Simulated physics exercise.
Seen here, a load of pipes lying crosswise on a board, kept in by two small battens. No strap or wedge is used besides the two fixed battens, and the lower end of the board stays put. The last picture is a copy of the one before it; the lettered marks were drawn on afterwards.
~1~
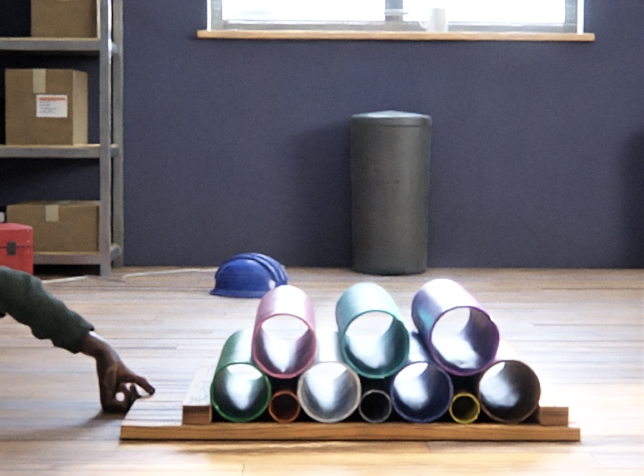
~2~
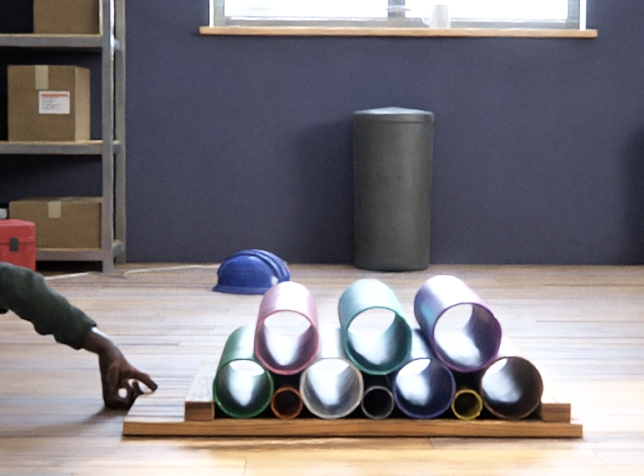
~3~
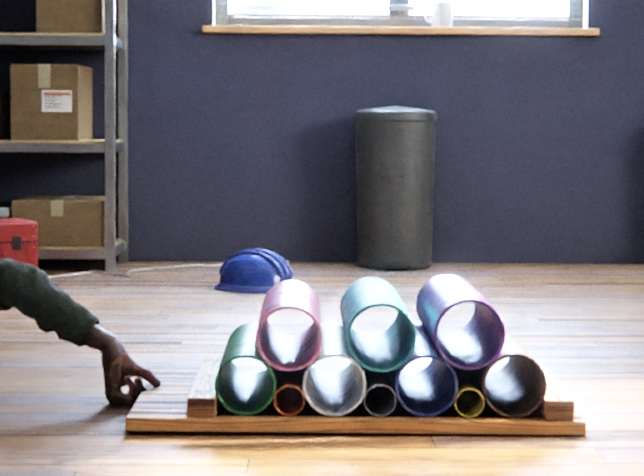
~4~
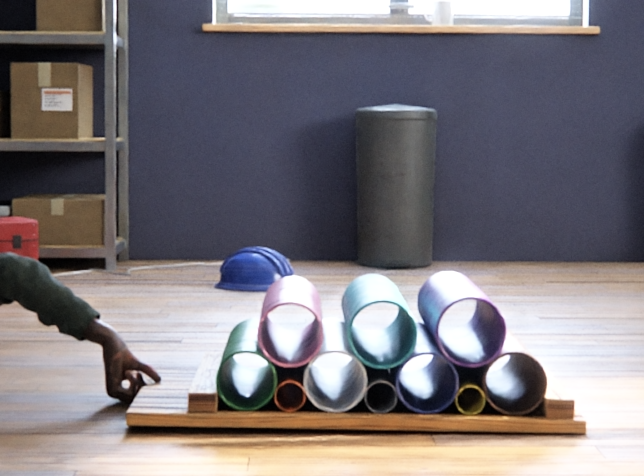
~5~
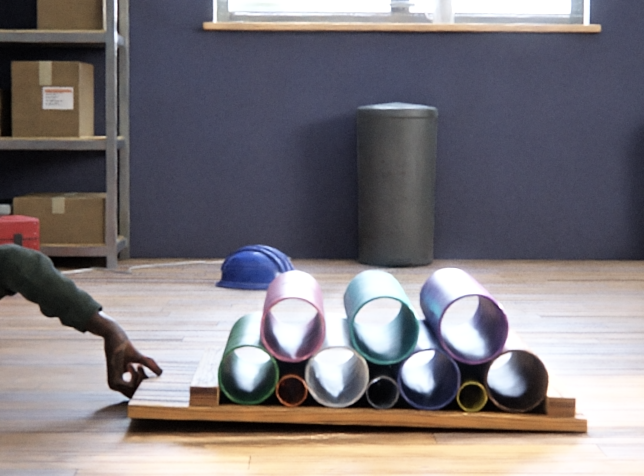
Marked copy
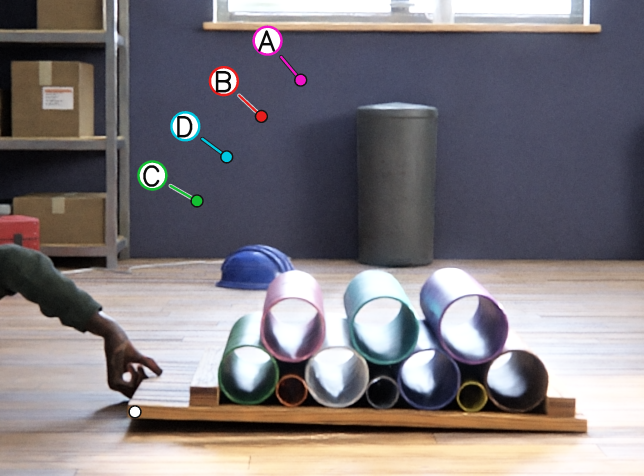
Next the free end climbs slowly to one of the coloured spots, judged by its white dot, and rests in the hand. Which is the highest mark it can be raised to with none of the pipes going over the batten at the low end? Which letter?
Raise it to D.
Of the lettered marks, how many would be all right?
Two of them.
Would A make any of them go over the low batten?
Yes, at A.
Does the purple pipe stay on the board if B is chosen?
No, with B.
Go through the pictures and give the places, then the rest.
In the first picture, green pipe (240, 392); orange pipe (284, 407); white pipe (329, 391).
In the second picture, white pipe (332, 387); grey pipe (378, 403).
In the third picture, board (352, 392); green pipe (245, 385); orange pipe (289, 400); turquoise pipe (381, 338).
In the fourth picture, board (352, 389); green pipe (246, 381); orange pipe (290, 396).
In the fifth picture, board (354, 384); green pipe (248, 375); orange pipe (292, 391).
On the copy, A at (301, 80); B at (261, 117); C at (197, 201); D at (227, 157); the white dot at (135, 412).
On D. First, board at 20°.
Then, board at 36°.
Finally, board at 36°, none over the low batten.
By contrast, A seven over the low batten; B two over the low batten (turquoise, purple); C none over the low batten.
